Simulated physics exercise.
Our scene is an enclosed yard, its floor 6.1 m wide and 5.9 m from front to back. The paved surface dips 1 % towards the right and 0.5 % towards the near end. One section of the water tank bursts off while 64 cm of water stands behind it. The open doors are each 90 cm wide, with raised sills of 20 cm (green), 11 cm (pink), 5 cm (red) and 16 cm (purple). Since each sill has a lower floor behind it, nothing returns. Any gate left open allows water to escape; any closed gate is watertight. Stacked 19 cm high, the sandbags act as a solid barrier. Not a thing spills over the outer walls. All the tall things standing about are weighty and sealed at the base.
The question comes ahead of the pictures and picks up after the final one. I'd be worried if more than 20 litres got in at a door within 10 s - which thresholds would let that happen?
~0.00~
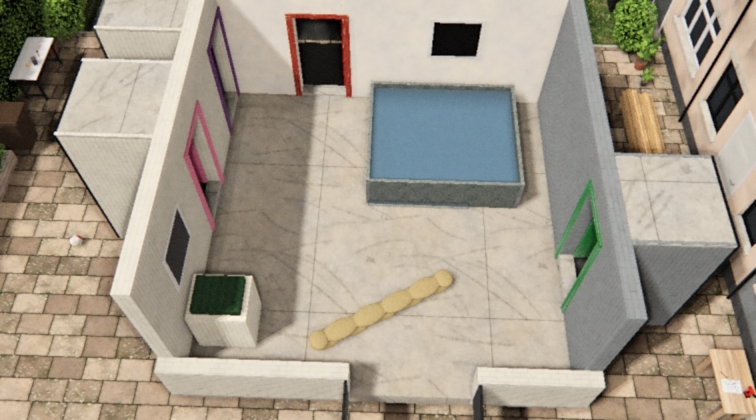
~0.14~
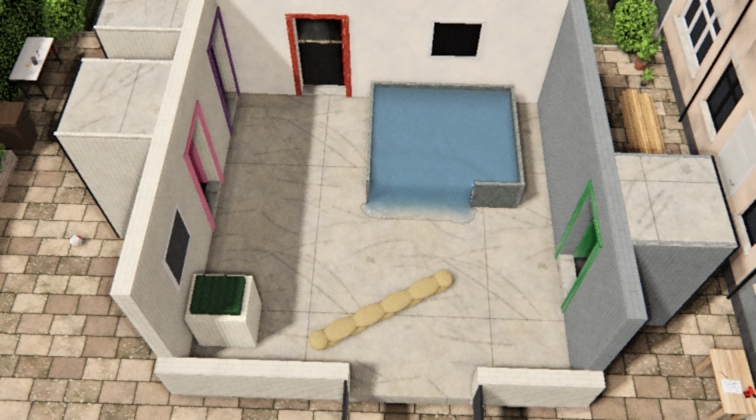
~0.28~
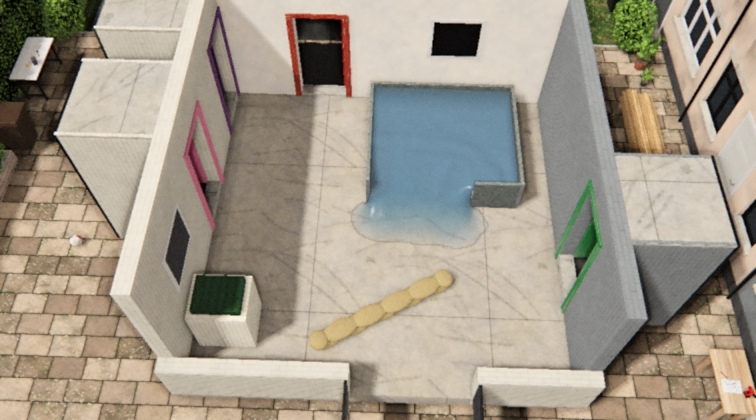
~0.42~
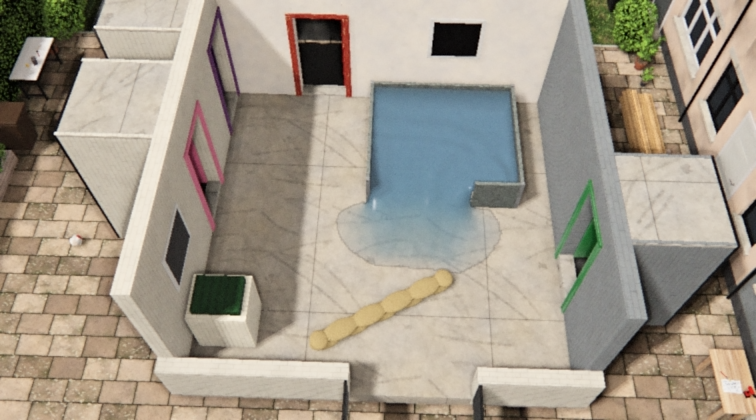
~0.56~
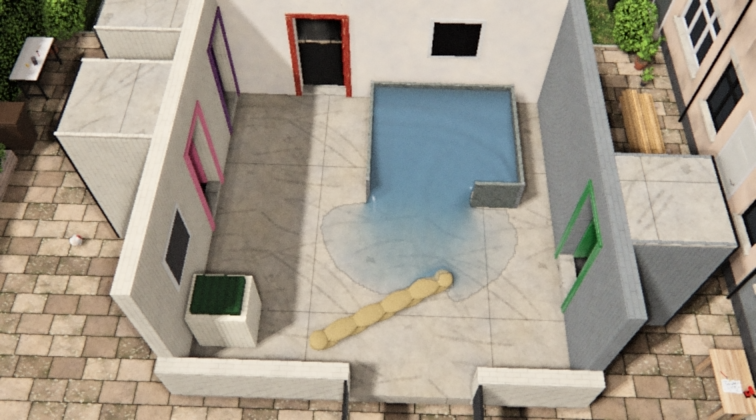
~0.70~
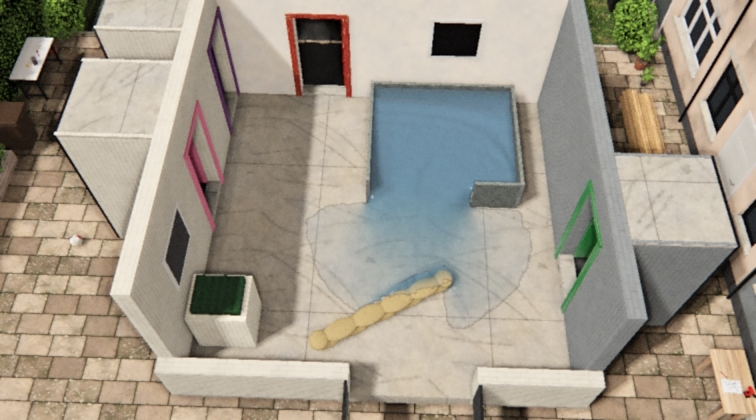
My prediction: The green door stops short of the limit. The pink door stops short of the limit. The red door overruns the limit. The purple door stops short of the limit.
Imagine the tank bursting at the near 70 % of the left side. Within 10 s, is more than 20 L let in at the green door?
So for green: No.
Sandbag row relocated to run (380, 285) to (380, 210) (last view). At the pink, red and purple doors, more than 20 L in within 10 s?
Then: Pink not over, red below, purple under.
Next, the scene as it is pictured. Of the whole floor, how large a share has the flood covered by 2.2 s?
55 %.
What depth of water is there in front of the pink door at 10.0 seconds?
I'd put it near 6.5 cm.
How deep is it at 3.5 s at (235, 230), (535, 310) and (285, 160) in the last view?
Around 9 cm, 16 cm and 0 cm.
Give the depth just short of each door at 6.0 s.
In centimetres, the green door has 21, the pink door 11, the red door 11 and the purple door 8.
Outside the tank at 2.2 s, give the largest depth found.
Max depth: About 42 centimetres.
After 1.4 s water covers 40 % of the floor and is deepest (43 cm) near (426, 279); green door 5 cm at the sill, 0 L in, pink door not reached, red door not reached, purple door not reached.
After 2.2 s water covers 55 % of the floor and is deepest (42 cm) near (273, 323); green door 4 cm at the sill, 0 L in, pink door not reached, red door not reached, purple door not reached.
After 3.5 s water covers 60 % of the floor and is deepest (35 cm) near (187, 373); green door 14 cm at the sill, 0 L in, pink door 7 cm at the sill, 0 L in, red door not reached, purple door not reached.
After 6.0 s water covers 95 % of the floor and is deepest (22 cm) near (553, 293); green door 21 cm at the sill, 0 L in, pink door 11 cm at the sill, 1 L in, red door 11 cm at the sill, 8 L in, purple door 8 cm at the sill, 0 L in.
After 10.0 s water covers 95 % of the floor and is deepest (22 cm) near (539, 180); green door 10 cm at the sill, 1 L in, pink door 6 cm at the sill, 1 L in, red door 10 cm at the sill, 78 L in, purple door 10 cm at the sill, 0 L in.
